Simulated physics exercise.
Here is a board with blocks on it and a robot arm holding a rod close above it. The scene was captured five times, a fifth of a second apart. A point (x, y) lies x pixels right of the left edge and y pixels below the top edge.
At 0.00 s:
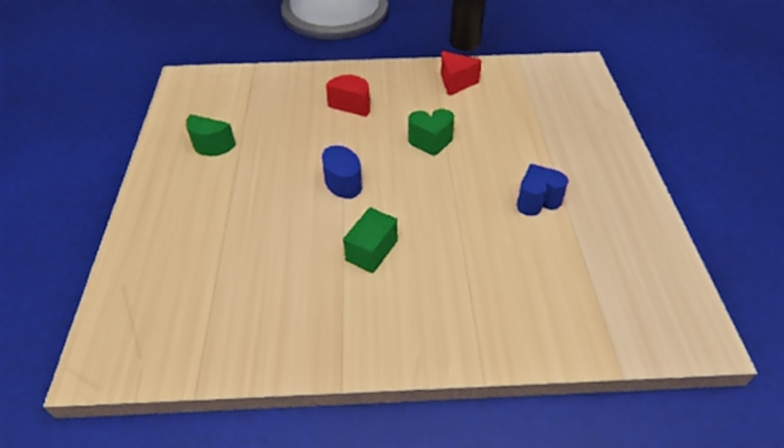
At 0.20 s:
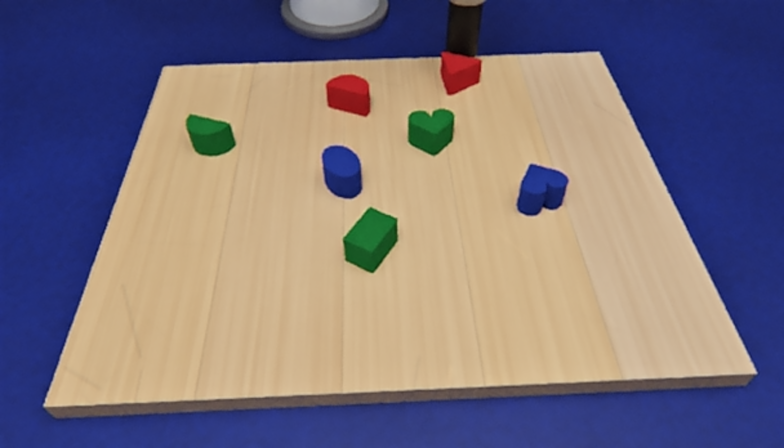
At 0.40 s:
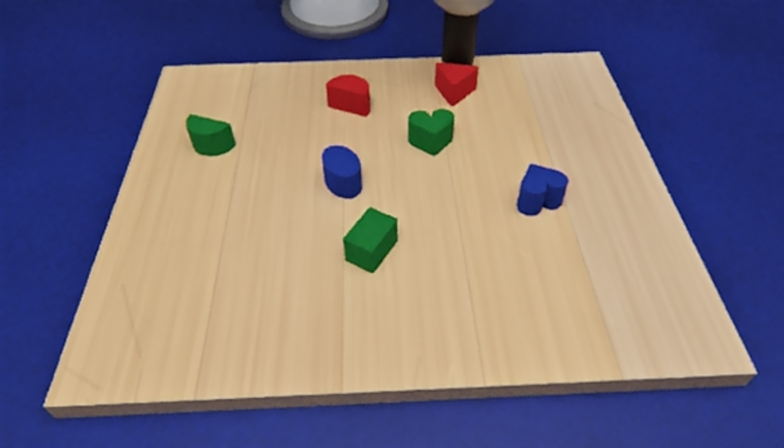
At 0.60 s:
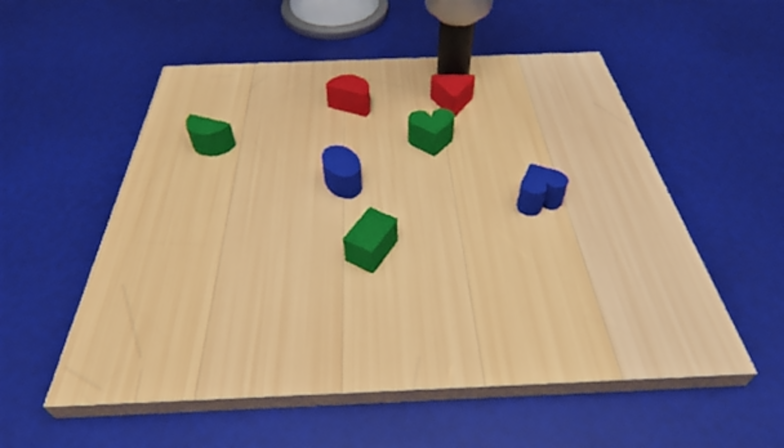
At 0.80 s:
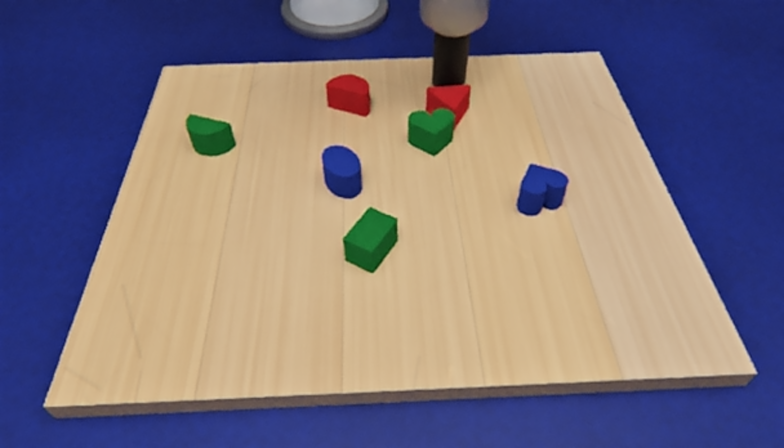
The red three-sided block sat still near the board's far edge as a dark rod came up behind it, then slid toward the viewer, pushed by the rod, until it was right behind the green heart.
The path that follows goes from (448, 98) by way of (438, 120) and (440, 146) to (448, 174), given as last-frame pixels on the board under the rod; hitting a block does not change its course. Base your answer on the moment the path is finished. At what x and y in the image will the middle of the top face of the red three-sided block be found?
It sits at (484, 149).
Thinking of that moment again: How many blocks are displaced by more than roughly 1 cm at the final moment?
When the path ends, I think you'll find two blocks out of place by more than 1 cm.
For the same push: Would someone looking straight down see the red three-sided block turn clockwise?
Going by the path, no.
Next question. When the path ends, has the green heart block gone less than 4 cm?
No, that is not how it ends up.
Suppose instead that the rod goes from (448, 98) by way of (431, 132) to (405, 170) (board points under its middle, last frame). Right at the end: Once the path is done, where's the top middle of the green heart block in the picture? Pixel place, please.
I'd expect the centre of its top face to be at (428, 166).
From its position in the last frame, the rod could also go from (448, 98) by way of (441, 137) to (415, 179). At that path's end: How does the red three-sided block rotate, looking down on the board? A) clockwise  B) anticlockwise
That would be B.
On the path given first. One third of the way, rod (439, 107); green heart block (434, 128), turned 45° clockwise; red three-sided block (459, 115), turned 15° anticlockwise.
Two thirds of the way, rod (441, 133); green heart block (431, 152), turned 75° clockwise; red three-sided block (471, 136), turned 40° anticlockwise.
At the end, rod (450, 160); green heart block (426, 177), turned 105° clockwise; red three-sided block (484, 149), turned 90° anticlockwise.
